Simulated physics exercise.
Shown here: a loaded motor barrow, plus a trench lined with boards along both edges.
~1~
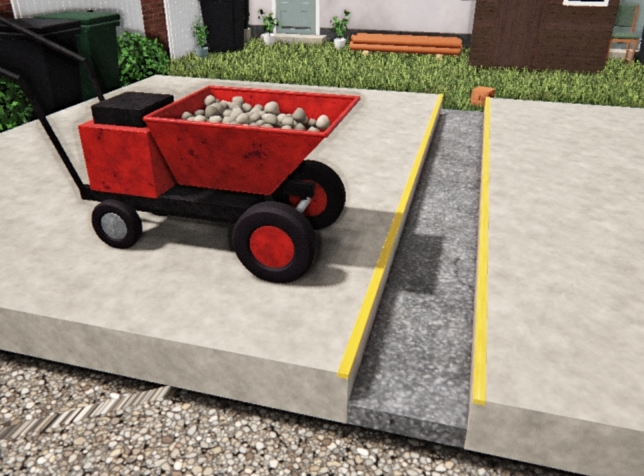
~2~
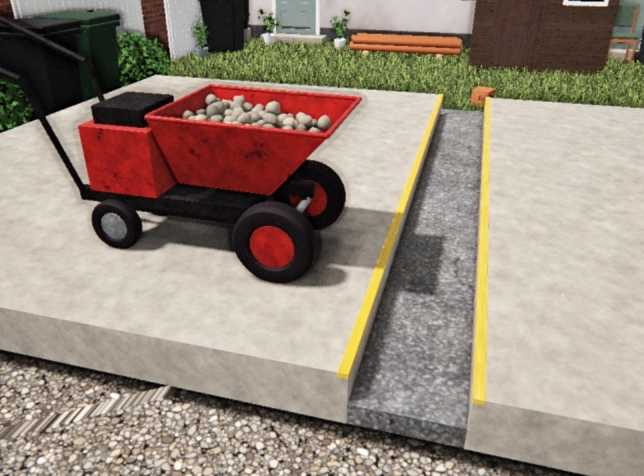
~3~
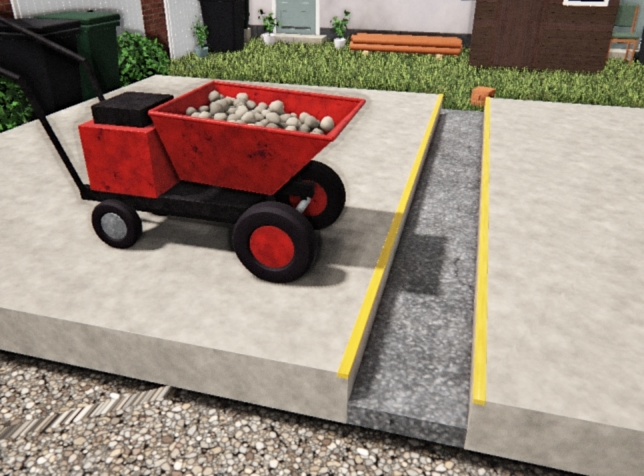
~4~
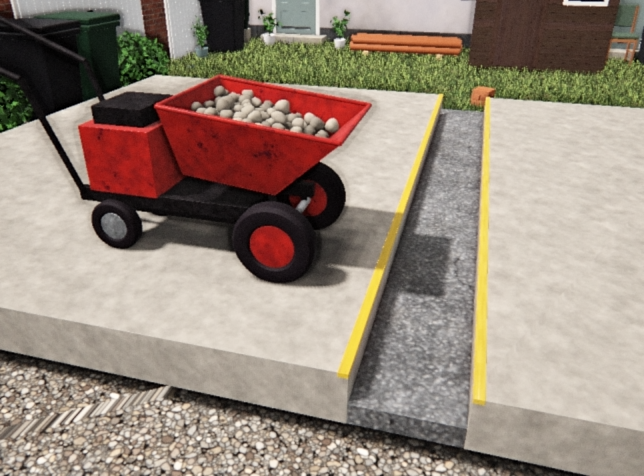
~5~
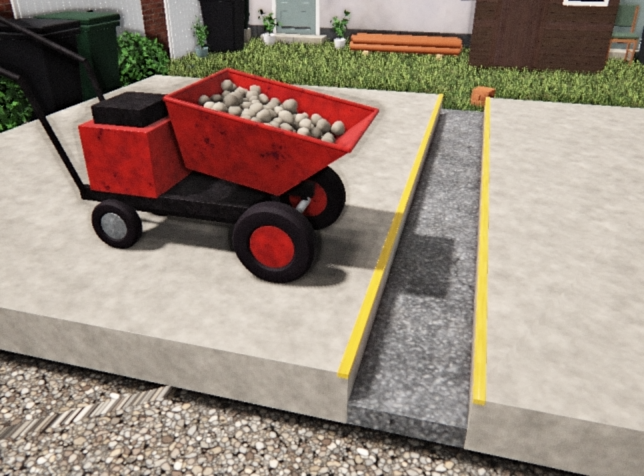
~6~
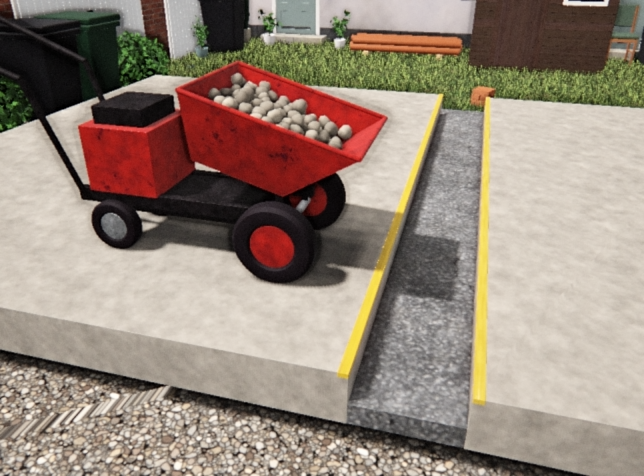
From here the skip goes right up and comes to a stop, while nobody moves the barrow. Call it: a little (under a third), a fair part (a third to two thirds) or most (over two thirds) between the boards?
Most.
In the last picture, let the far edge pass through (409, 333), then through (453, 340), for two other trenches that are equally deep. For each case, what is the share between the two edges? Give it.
Estimated share: Try 1 approx. 10 in a hundred, try 2 approx. 60 in a hundred.
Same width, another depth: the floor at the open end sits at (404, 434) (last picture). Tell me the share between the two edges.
Some 100 per cent.
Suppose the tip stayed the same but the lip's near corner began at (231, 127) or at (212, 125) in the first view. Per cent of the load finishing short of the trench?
I'd put it at around 30 percent the first time and 40 percent the second.
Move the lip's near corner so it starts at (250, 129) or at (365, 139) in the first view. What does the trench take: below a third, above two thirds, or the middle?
Spot one gives between a third and two thirds, spot two gives between a third and two thirds.
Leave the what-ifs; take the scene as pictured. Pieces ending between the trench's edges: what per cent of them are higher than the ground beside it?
Around 5 in a hundred.
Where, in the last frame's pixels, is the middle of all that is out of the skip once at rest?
About (441, 284).
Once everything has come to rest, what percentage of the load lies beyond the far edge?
Close to 5 in a hundred.
Just after the last frame, skip tipped steeply; every one in the skip.
A moment on, skip tipped right over; roughly two thirds in the skip; roughly a third in or heaped over the trench.
Further on, skip tipped right over; roughly a quarter in the skip; the larger part in or heaped over the trench; just a few beyond it.
When it is over, skip tipped right over; about a tenth in the skip; the larger part in or heaped over the trench; just a few beyond it.
